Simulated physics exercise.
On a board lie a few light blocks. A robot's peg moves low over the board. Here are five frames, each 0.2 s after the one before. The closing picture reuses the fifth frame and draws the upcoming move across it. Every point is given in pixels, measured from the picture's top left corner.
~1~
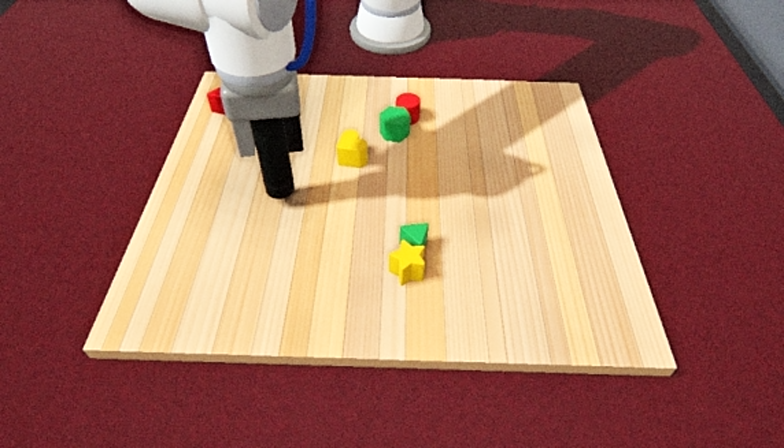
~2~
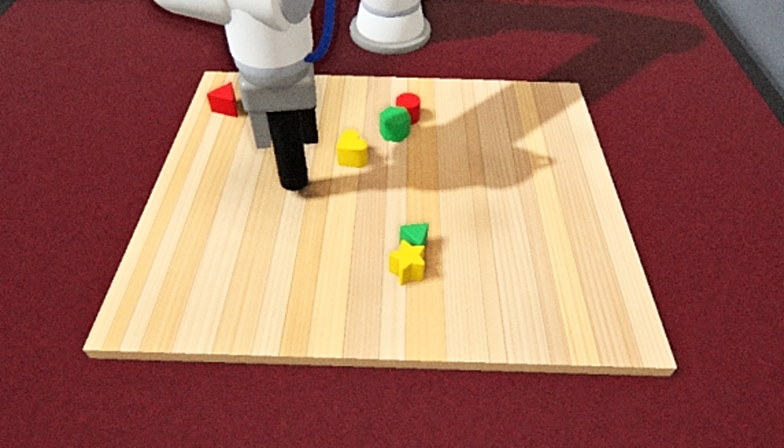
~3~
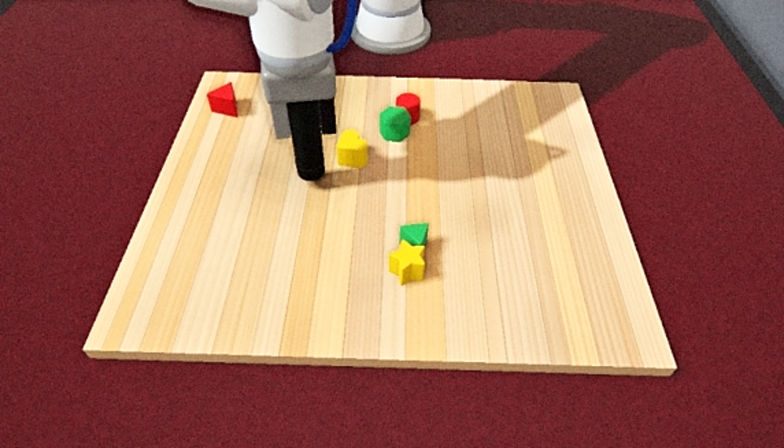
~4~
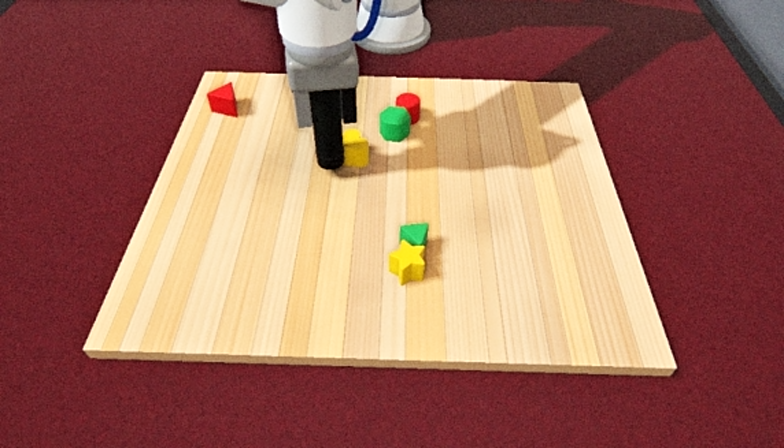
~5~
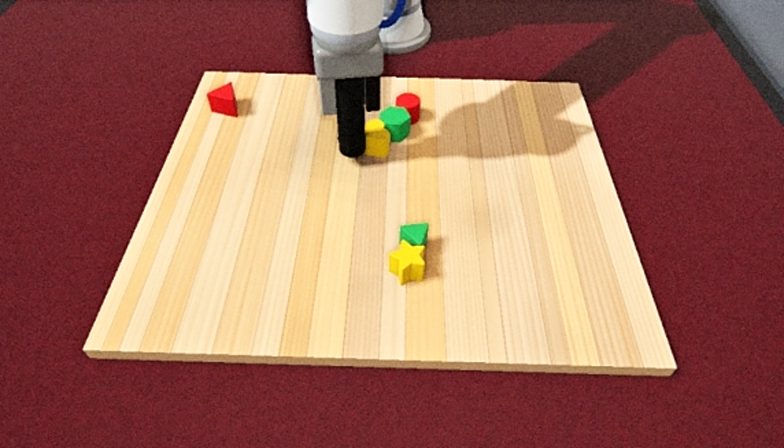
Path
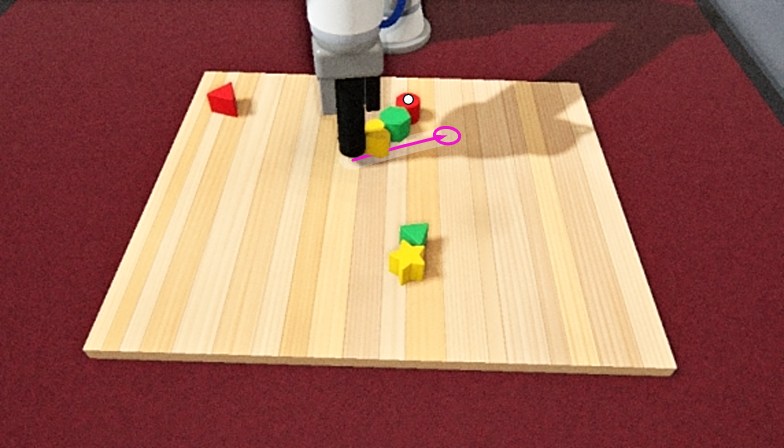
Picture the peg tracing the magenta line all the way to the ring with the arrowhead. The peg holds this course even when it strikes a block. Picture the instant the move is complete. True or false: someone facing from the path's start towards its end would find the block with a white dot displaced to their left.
That statement is accurate.
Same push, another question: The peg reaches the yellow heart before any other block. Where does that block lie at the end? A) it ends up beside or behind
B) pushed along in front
That would be B.
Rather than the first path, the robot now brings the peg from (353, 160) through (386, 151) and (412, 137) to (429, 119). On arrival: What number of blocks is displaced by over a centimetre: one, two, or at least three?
Once the path ends, three or more blocks will have shifted.
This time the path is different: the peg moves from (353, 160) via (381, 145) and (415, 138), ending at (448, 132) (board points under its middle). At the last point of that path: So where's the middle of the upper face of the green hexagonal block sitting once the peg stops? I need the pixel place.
My estimate: (444, 98).
The line goes straight from (353, 160) to (447, 135); the dot is on the red circular block.
What follows on the original path. One third of the way, peg at (385, 141); yellow heart at (408, 125), turned 30° clockwise; green hexagonal block at (423, 108), turned 45° anticlockwise; red circular block at (415, 92).
Two thirds of the way, peg at (418, 132); yellow heart at (443, 122), turned 65° clockwise; green hexagonal block at (429, 106), turned 70° anticlockwise; red circular block at (415, 92).
At the end, peg at (448, 125); yellow heart at (474, 119), turned 85° clockwise; green hexagonal block at (439, 101), turned 125° anticlockwise; red circular block at (414, 91).
